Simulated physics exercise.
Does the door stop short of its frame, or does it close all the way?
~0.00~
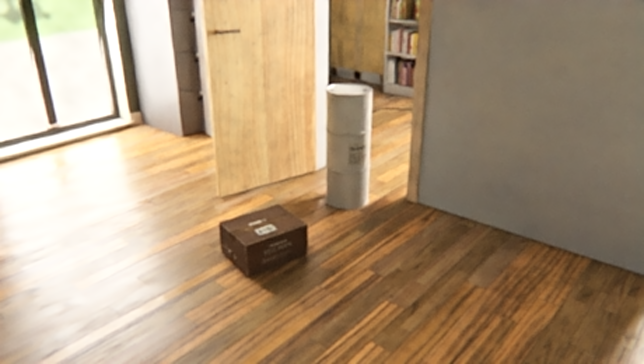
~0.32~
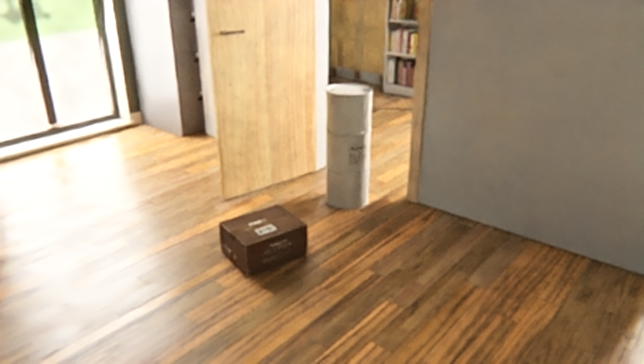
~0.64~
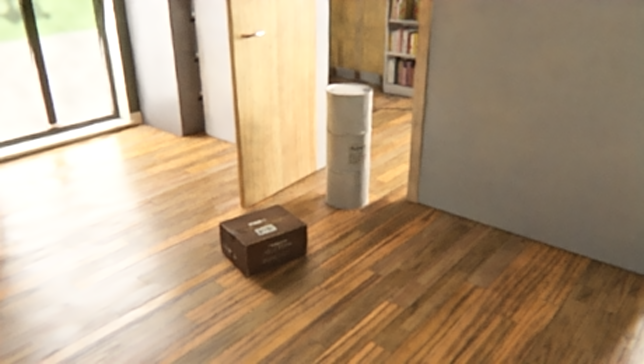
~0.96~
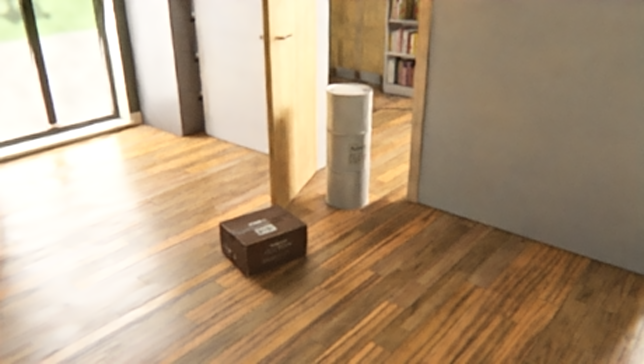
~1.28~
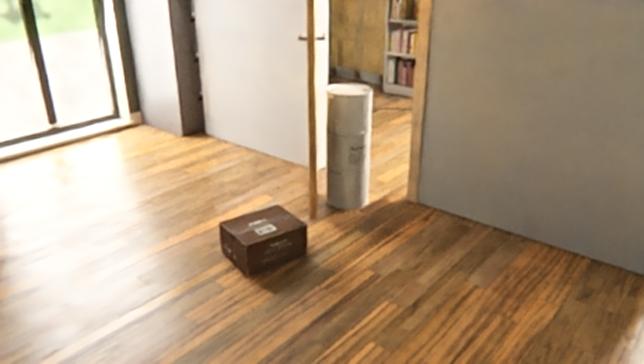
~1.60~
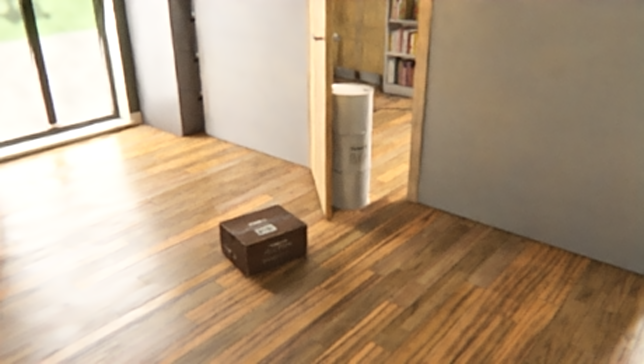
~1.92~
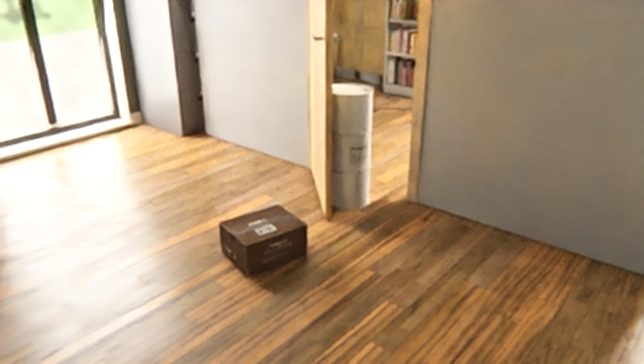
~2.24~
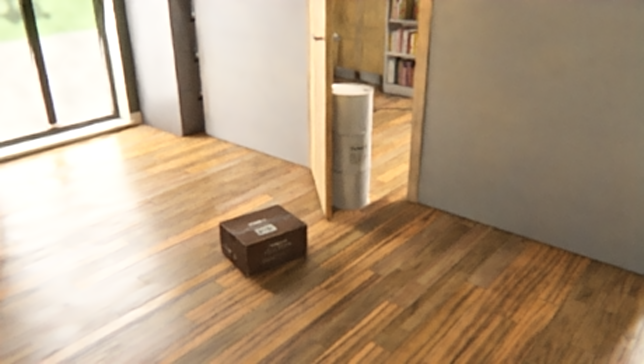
The door stops short of its frame, blocked by the white drum standing in the doorway, and is left partly open.
